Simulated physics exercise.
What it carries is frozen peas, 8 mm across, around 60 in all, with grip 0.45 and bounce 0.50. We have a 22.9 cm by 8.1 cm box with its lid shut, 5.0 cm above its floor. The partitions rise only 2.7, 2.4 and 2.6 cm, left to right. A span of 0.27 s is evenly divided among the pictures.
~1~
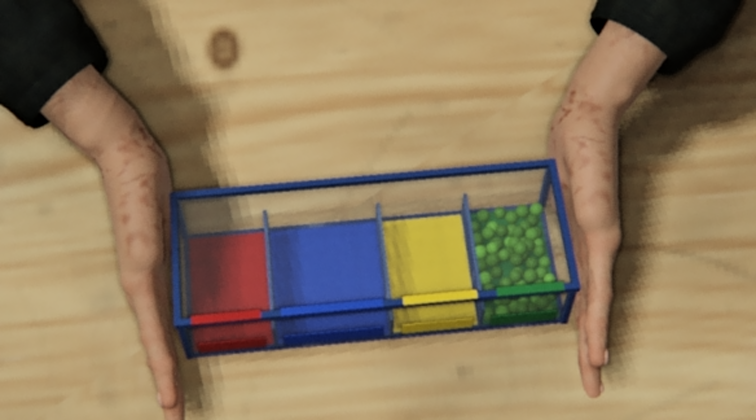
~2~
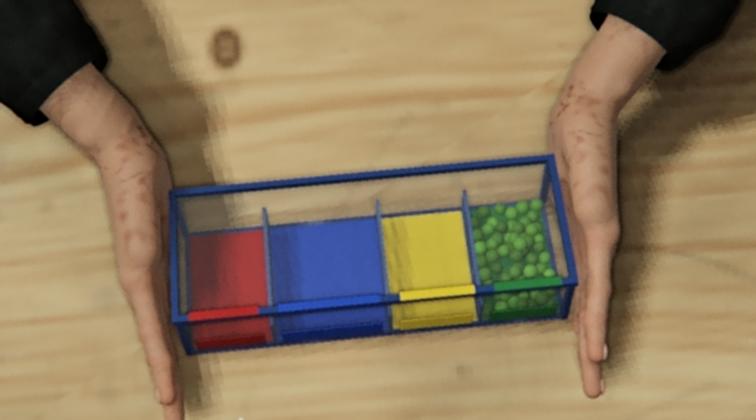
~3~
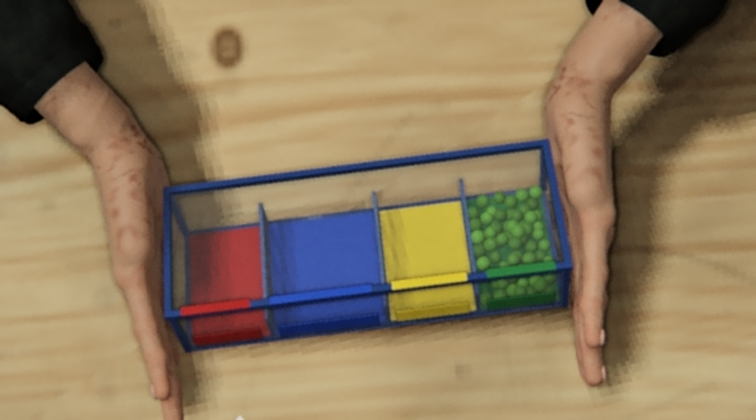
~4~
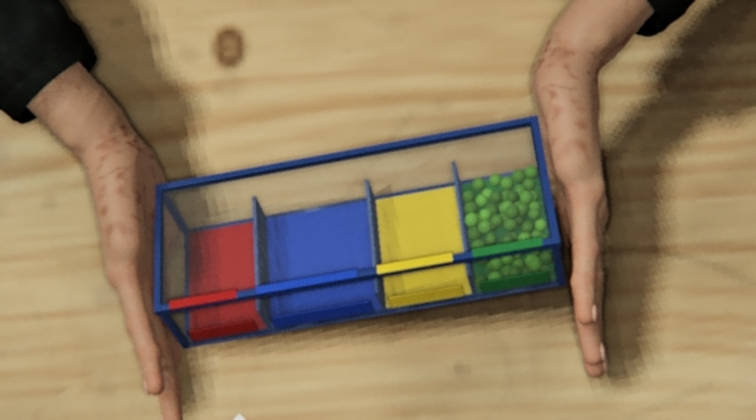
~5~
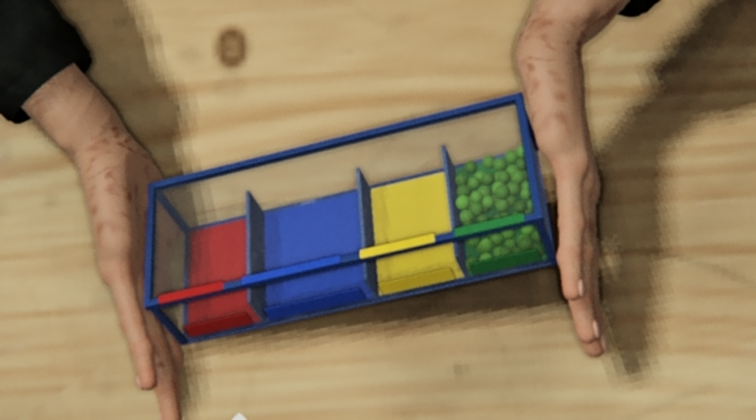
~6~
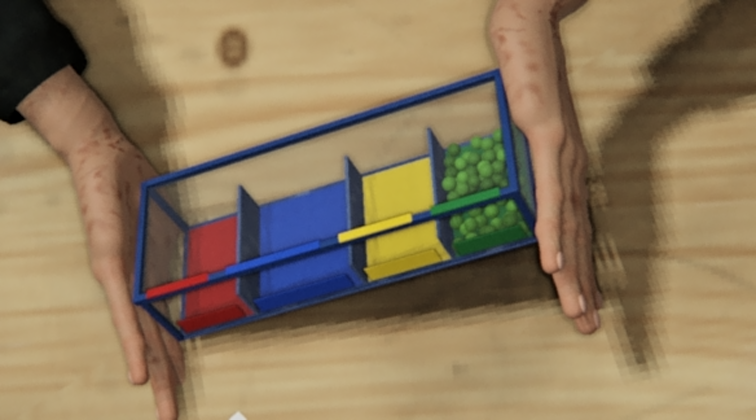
A clear, blue-edged box with red, blue, yellow and green sections rests nearly level between two hands on a wooden surface, small green balls filling the rightmost section. The hands then tilt it steadily, its right end rising well above the left, while the green balls stay in their section.
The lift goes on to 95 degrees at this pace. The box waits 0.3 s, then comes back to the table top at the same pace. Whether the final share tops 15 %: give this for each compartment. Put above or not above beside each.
At the end, red compartment: Succeeds, blue compartment: Fails, green compartment: Fails, yellow compartment: Fails.
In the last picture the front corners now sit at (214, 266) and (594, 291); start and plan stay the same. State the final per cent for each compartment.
Each compartment ends like this: Red 0 per cent, blue 0 per cent, green 100 per cent, yellow 0 per cent.
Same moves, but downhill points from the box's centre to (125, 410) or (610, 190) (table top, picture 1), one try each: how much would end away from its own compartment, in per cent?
Near 90 and 0 per cent, in that order.
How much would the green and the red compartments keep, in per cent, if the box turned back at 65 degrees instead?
Shares after the change: Green 95, red 0, per cent.
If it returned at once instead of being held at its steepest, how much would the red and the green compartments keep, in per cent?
In per cent: Red 50; green 10.
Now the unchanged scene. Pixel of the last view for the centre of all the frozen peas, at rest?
I'd put it at about (225, 259).
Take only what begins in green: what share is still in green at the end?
Around 10 per cent of it.
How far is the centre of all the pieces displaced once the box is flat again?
Around 17.0 centimetres.
Then, 0.88 s after the last picture, tilt 95 degrees; red 45 %, blue 30 %, green 15 %, yellow 10 %.
Then, 1.47 s after the last picture, tilt 48 degrees; red 85 %, blue 5 %, green 5 %.
Then, 2.10 s after the last picture, tilt 0 degrees; red 85 %, blue 5 %, green 5 %.
In the end, red 85 %, blue 5 %, green 5 %, yellow 0 %.
